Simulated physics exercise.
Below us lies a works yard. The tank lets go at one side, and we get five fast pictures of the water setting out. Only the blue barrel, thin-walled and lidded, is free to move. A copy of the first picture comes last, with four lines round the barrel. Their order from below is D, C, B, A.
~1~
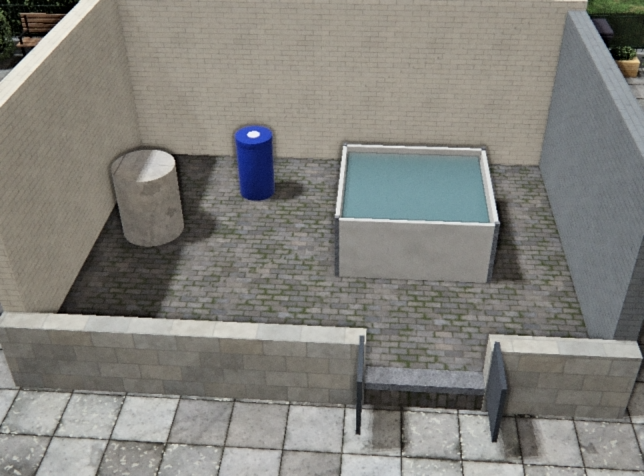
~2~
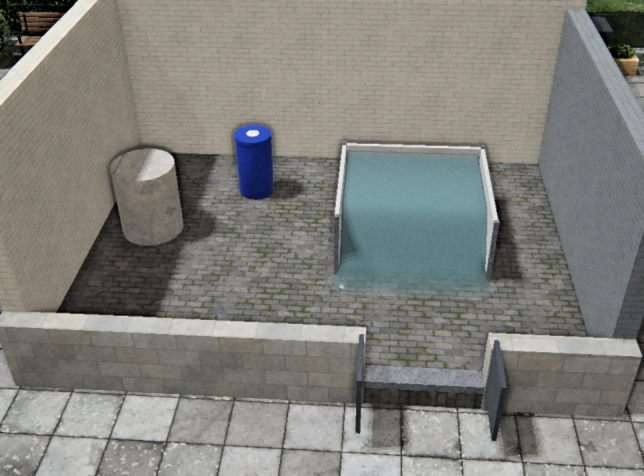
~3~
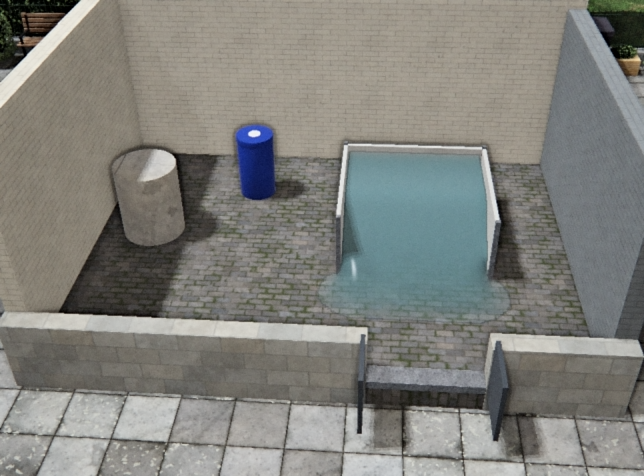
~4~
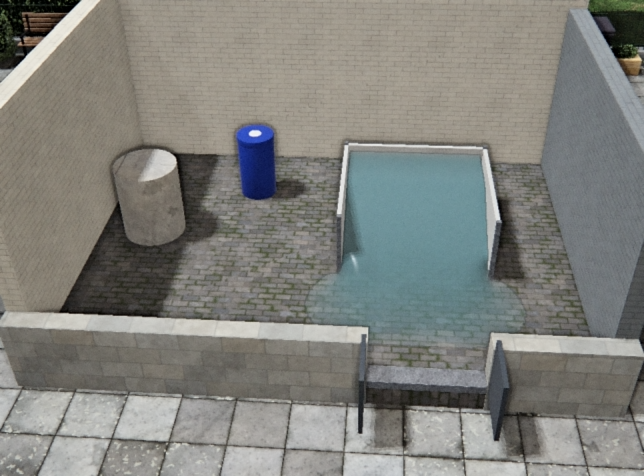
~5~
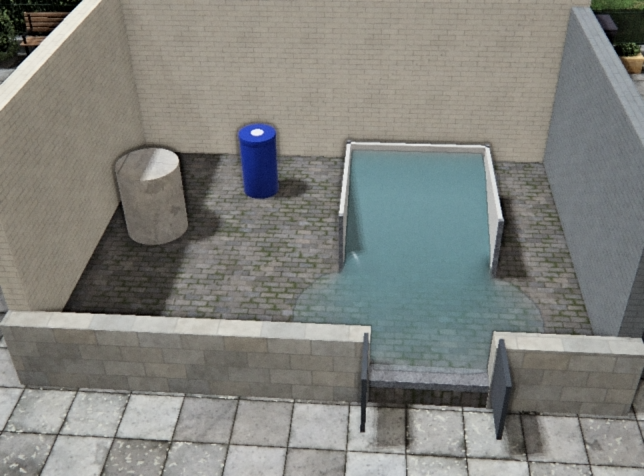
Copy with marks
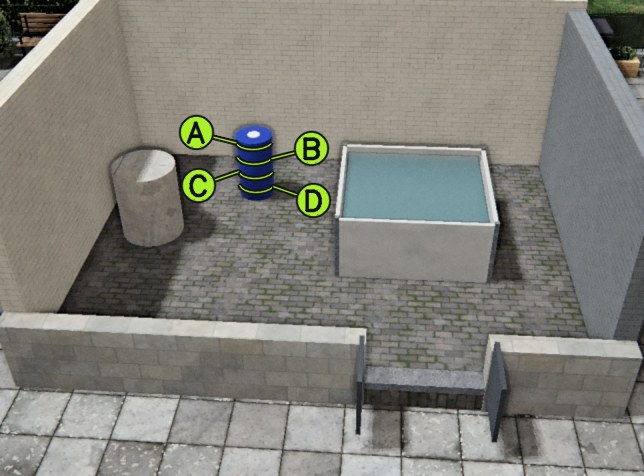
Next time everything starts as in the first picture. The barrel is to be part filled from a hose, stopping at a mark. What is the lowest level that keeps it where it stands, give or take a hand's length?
That is level D.
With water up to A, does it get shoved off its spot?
No, not at all.
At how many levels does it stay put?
All four.
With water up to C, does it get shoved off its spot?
No.
On the marked copy, A at (251, 149); B at (252, 164); C at (253, 178); D at (254, 192); from the bottom up D, C, B, A.
With A, it does not move.
With B, it does not move.
With C, it does not move.
With D, it does not move.
